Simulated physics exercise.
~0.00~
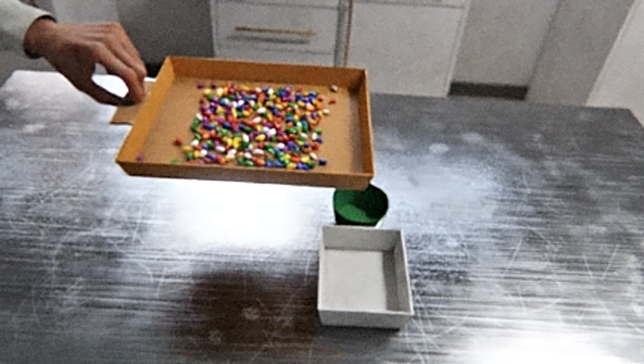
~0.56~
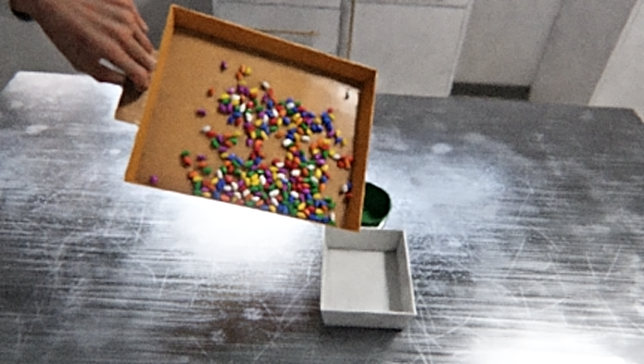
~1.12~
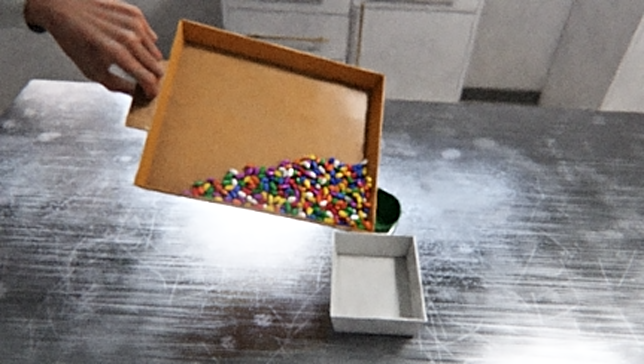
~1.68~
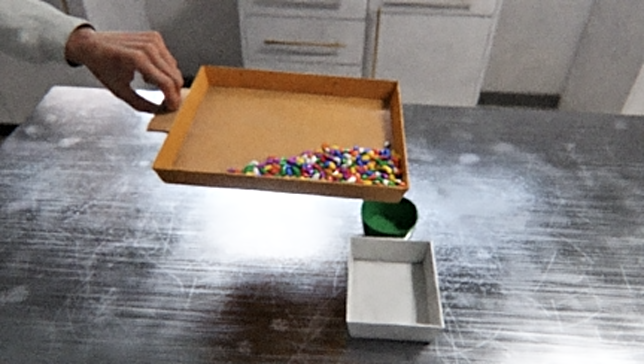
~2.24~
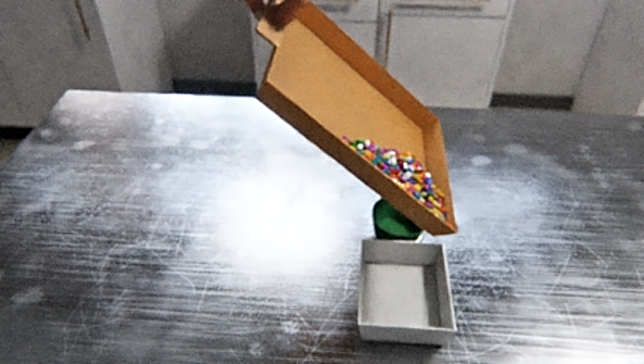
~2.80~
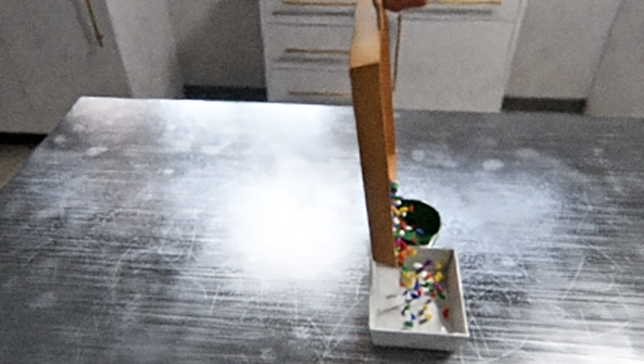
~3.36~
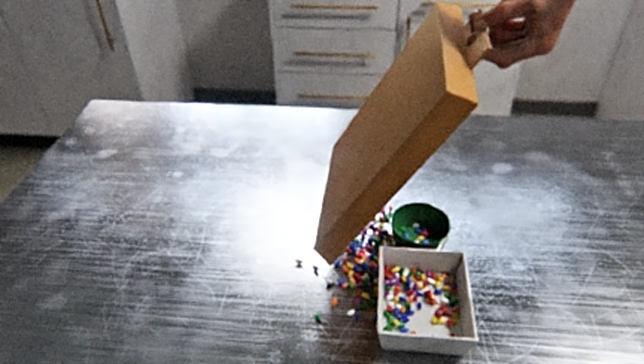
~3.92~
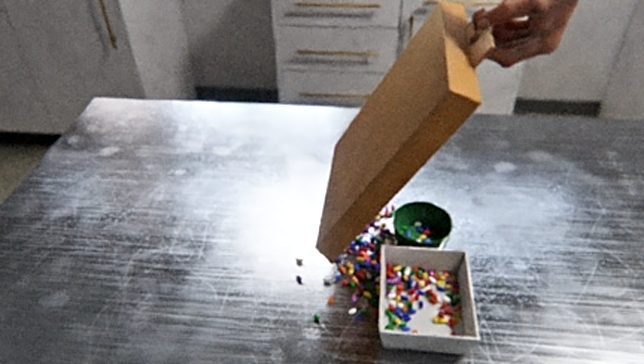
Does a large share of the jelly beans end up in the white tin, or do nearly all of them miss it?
A large share of the jelly beans lands in the white tin. An even larger share spills onto the table, and only a few reach the green dish.
